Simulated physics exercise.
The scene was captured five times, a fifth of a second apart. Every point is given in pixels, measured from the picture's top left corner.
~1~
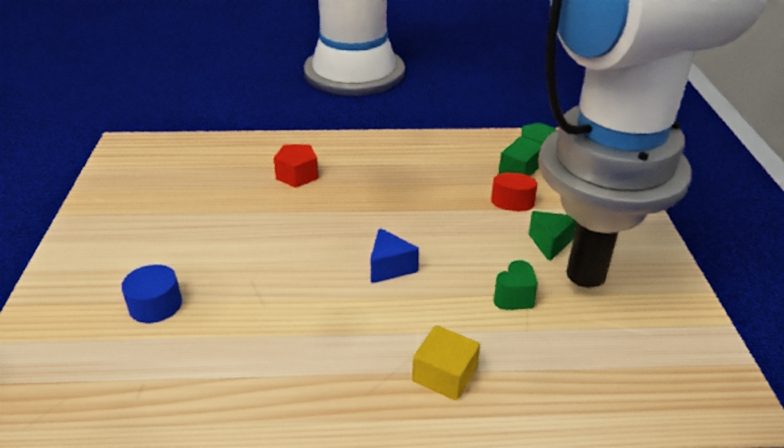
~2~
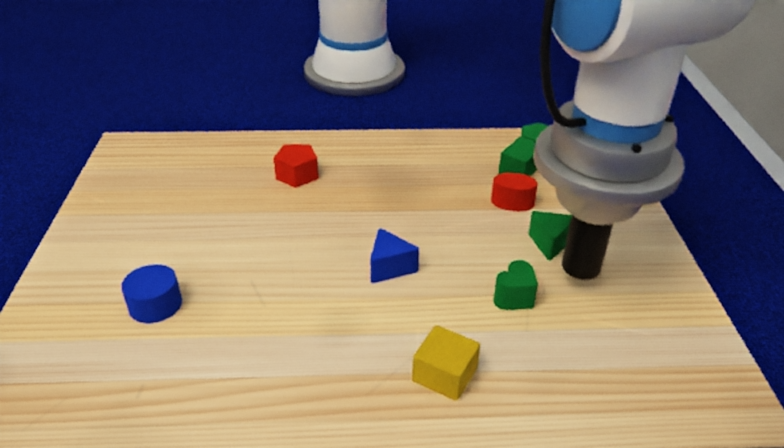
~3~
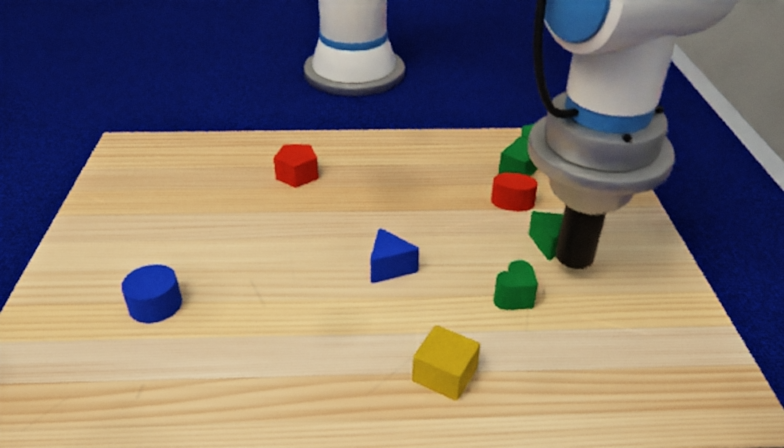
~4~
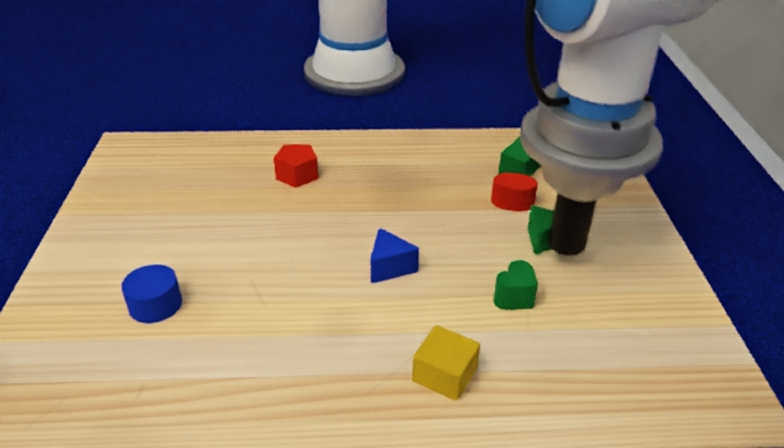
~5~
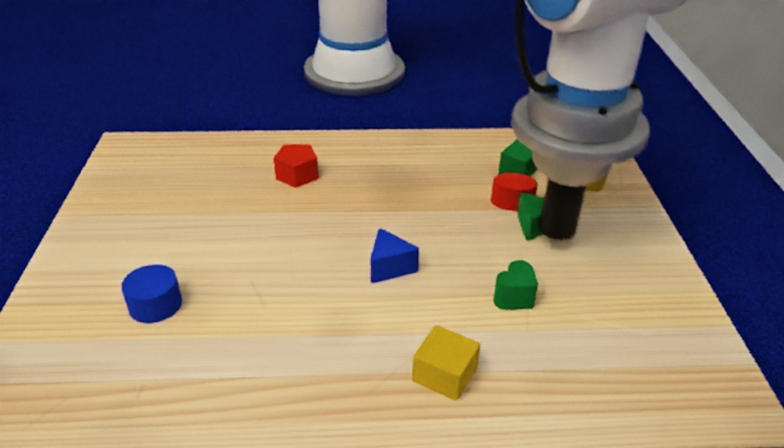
Robot arm with a black peg moving left and away across a wooden board, nudging a green triangle among scattered coloured blocks.
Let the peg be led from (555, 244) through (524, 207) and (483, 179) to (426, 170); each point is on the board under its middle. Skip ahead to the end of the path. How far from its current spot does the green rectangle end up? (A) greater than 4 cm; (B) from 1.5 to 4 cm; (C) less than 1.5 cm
I'll go with C - less than 1.5 cm.
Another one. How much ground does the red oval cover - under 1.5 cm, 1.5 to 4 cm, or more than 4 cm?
Above 4 cm.
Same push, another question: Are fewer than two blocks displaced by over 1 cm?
That would be a no.
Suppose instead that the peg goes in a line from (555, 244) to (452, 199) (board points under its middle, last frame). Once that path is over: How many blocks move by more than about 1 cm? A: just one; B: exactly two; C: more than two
It's B.
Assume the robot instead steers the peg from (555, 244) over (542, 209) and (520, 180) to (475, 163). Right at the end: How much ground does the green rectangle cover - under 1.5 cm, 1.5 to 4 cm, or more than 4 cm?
It gets moved over 4 cm.
On the path given first. One third of the way, peg (525, 192); red oval (493, 159), turned 45° clockwise; green triangle (497, 178), turned 30° anticlockwise.
Two thirds of the way, peg (484, 165); red oval (463, 145), turned 110° clockwise; green triangle (470, 171), turned 90° anticlockwise.
At the end, peg (427, 156); red oval (437, 134), turned 195° clockwise; green rectangle not moved; green triangle (463, 170), turned 125° anticlockwise.
